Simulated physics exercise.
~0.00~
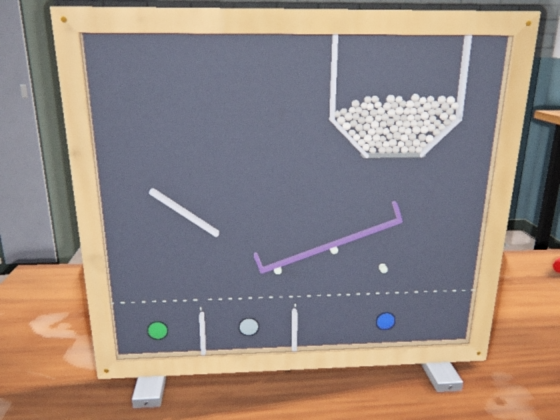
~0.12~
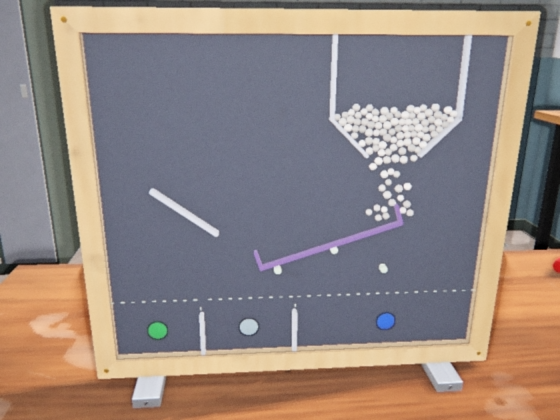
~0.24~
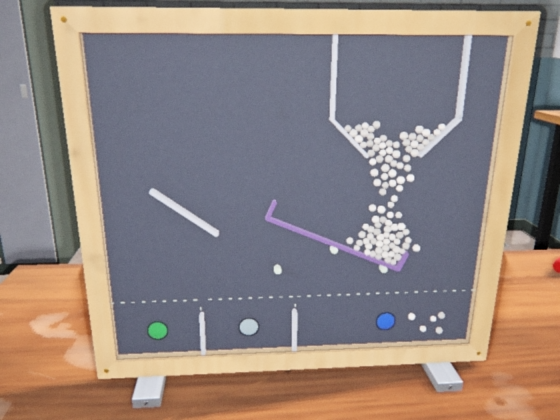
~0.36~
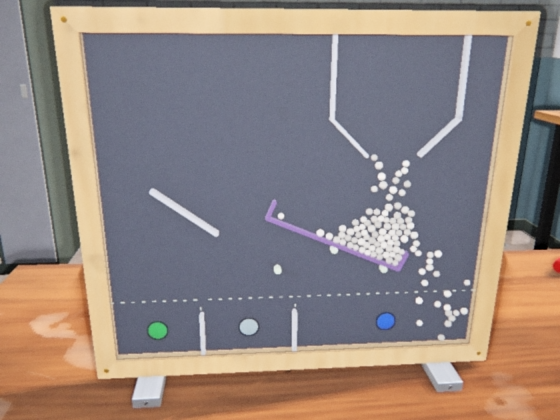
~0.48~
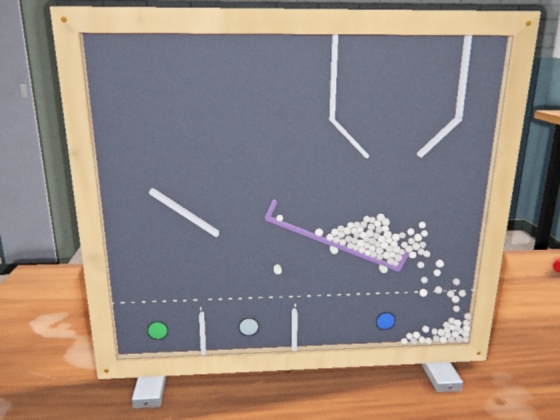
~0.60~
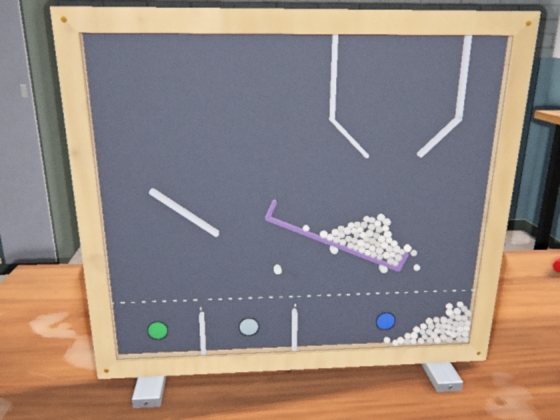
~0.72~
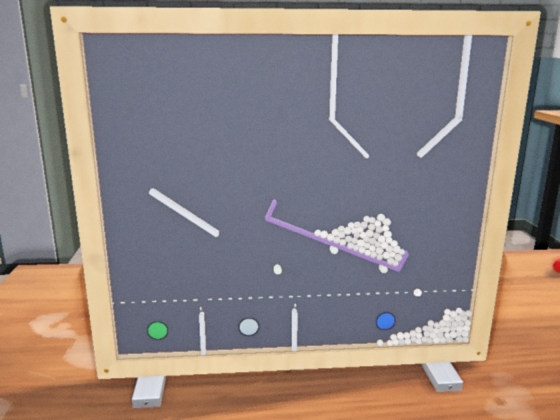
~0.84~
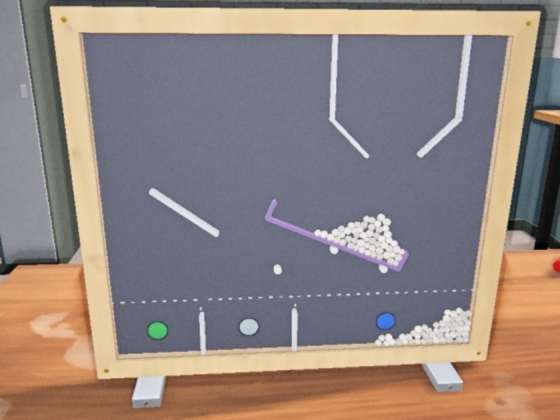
In a framed case, white pills pour from a hopper, tip a purple rocker, and settle.
